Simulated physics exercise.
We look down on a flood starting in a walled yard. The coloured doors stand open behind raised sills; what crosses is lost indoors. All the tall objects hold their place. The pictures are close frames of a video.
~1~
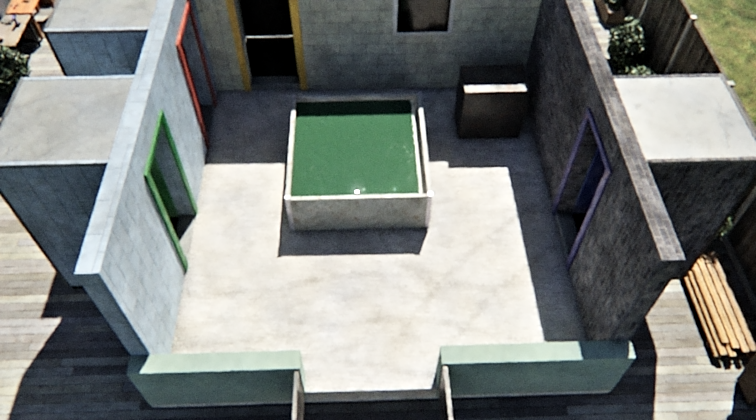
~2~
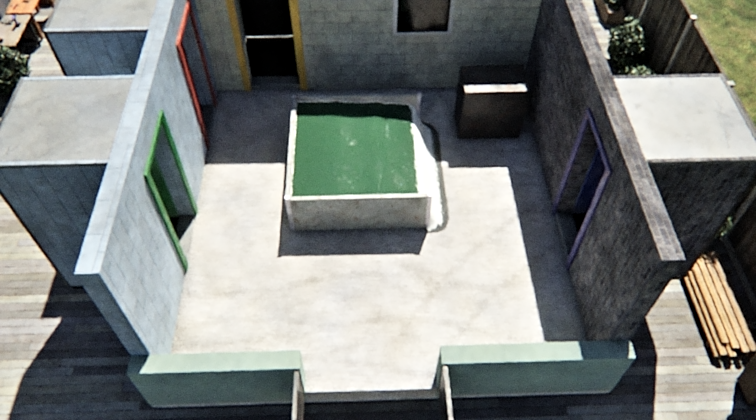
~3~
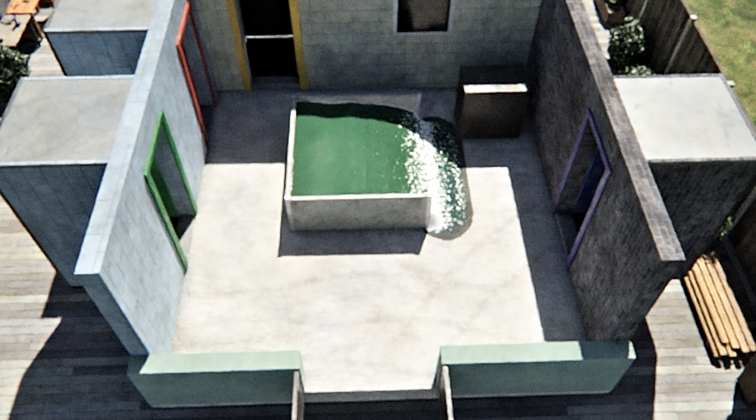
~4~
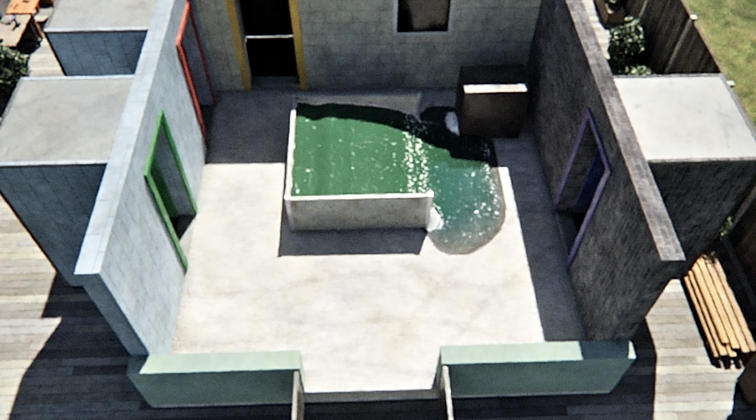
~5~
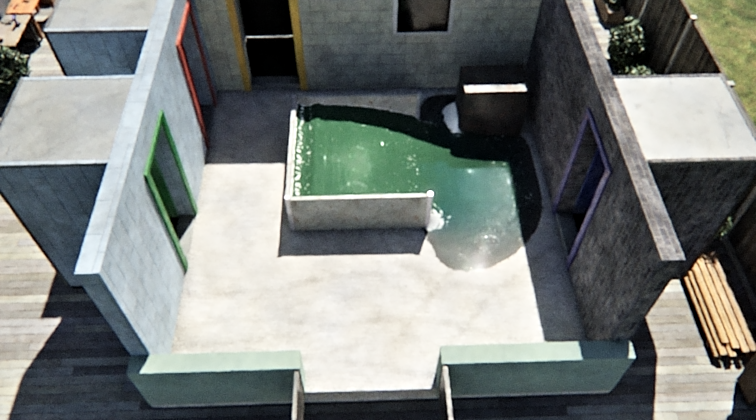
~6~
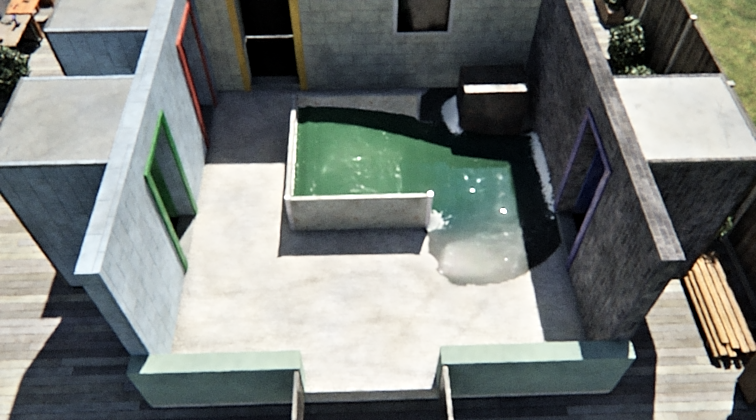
Green water pouring from the right side of a raised tank and spreading across the pale floor of a walled yard.
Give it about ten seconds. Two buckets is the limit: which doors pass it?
One by one: The green door lets in a lot; the yellow door admits no more than that; the red door lets in a lot; the blue door lets in a lot.
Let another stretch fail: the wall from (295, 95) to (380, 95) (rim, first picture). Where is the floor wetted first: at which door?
That is the yellow one.
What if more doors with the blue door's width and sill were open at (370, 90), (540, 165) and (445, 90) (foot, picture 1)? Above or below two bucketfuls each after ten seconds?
In turn: Takes less, lets more in, floods.
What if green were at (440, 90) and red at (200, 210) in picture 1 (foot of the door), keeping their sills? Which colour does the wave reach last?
Last comes the red-painted one.
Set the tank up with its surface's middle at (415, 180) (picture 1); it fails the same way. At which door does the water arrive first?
First comes the blue door.
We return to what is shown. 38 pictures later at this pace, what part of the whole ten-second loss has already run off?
Some 60 per cent.
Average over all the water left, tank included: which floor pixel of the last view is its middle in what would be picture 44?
Roughly at (397, 215).
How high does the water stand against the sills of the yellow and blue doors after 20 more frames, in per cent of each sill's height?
About 40 and 160 per cent.
A moment on, water covers 30 % of the floor; the green door not reached, the yellow door not reached, the red door not reached, the blue door over two buckets in.
Next, water covers 35 % of the floor; the green door not reached, the yellow door not reached, the red door not reached, the blue door far over two buckets in.
Then, water covers 65 % of the floor; the green door not reached, the yellow door wet at the sill, nothing in, the red door not reached, the blue door far over two buckets in.
Later, water covers 95 % of the floor; the green door under two buckets in, the yellow door wet at the sill, nothing in, the red door over two buckets in, the blue door far over two buckets in.
In the end, water covers 95 % of the floor; the green door far over two buckets in, the yellow door under two buckets in, the red door far over two buckets in, the blue door far over two buckets in.
